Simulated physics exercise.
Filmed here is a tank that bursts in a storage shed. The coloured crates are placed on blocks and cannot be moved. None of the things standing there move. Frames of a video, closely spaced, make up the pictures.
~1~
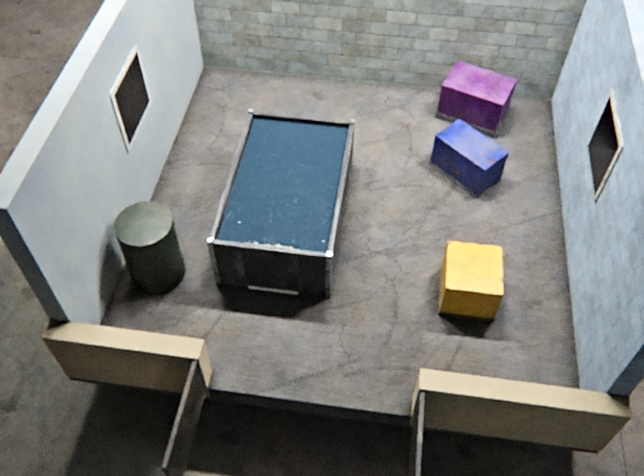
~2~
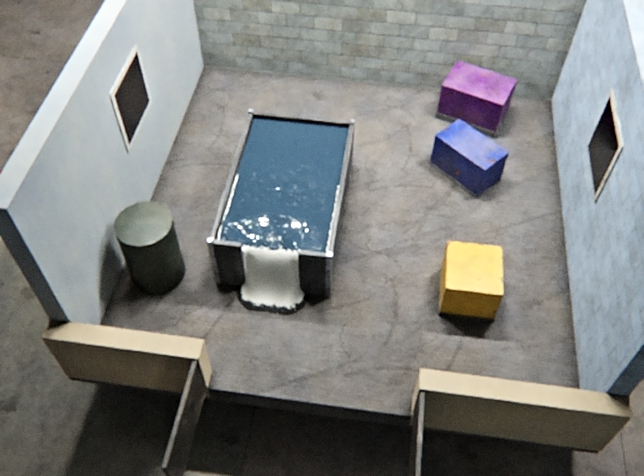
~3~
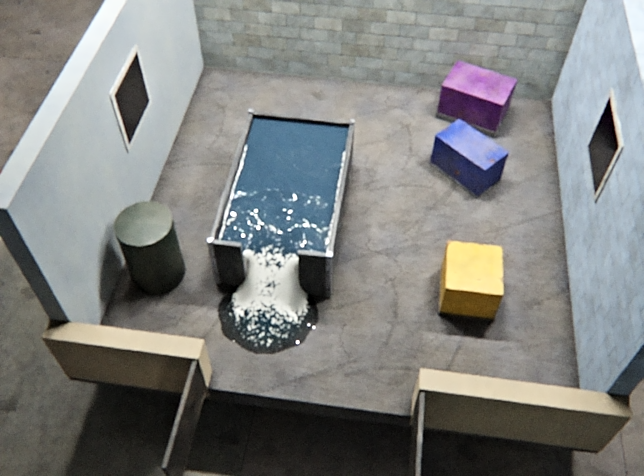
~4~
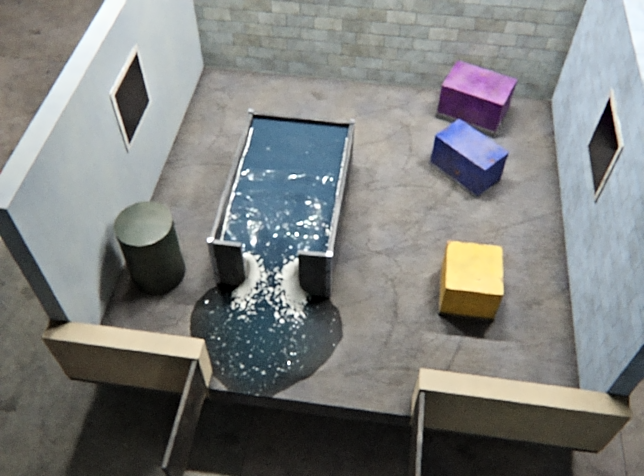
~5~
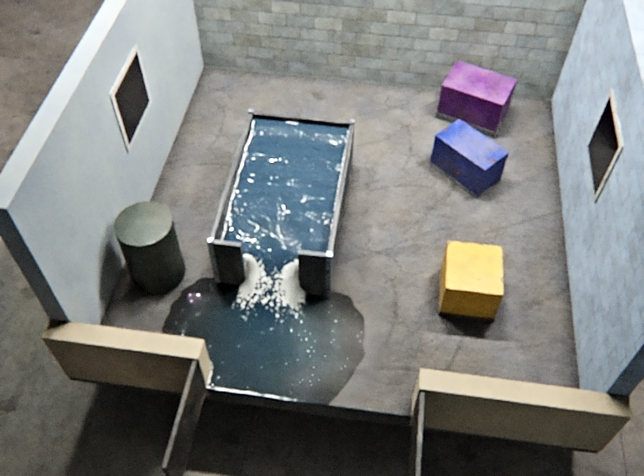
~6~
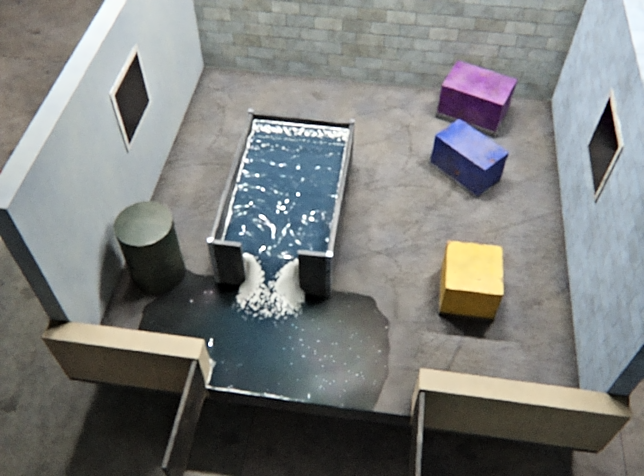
To begin with, still water fills an open tank in a walled shed, with a dark cylinder to its left and purple, blue and yellow blocks to its right. Water then bursts through the tank's near end, foaming, and spreads into a widening dark pool across the floor near the front opening.
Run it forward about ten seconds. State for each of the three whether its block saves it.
The blue crate is going to stay free of water; the purple crate is going to stay free of water; the yellow crate is going to stay free of water.
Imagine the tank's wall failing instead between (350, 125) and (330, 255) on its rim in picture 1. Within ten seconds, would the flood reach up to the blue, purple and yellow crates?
Then blue gets flooded, purple gets flooded and yellow gets flooded.
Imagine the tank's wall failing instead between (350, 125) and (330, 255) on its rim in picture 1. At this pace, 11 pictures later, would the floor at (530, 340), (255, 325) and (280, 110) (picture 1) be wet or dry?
Spot one: Reached by the flood. Spot two: Spared by the leak. Spot three: Spared by the leak.
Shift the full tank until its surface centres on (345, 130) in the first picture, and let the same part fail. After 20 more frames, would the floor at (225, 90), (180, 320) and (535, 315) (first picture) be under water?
As listed: Free of water, covered, awash.
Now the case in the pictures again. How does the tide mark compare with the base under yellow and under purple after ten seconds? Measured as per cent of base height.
The first comes to 20 per cent and the second to 20 per cent.
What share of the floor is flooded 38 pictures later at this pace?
Around 35 percent, give or take.
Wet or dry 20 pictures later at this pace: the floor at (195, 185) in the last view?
That point would be inundated.
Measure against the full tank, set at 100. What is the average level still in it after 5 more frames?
Near 70 in a hundred.
A moment on, water covers 15 % of the floor; the blue crate not reached, the purple crate not reached, the yellow crate not reached.
Next, water covers 20 % of the floor; the blue crate not reached, the purple crate not reached, the yellow crate water round its plinth.
Then, water covers 30 % of the floor; the blue crate not reached, the purple crate not reached, the yellow crate water round its plinth.
Later, water covers 35 % of the floor; the blue crate not reached, the purple crate not reached, the yellow crate water round its plinth.
In the end, water covers 40 % of the floor; the blue crate stayed above the water, the purple crate stayed above the water, the yellow crate stayed above the water.
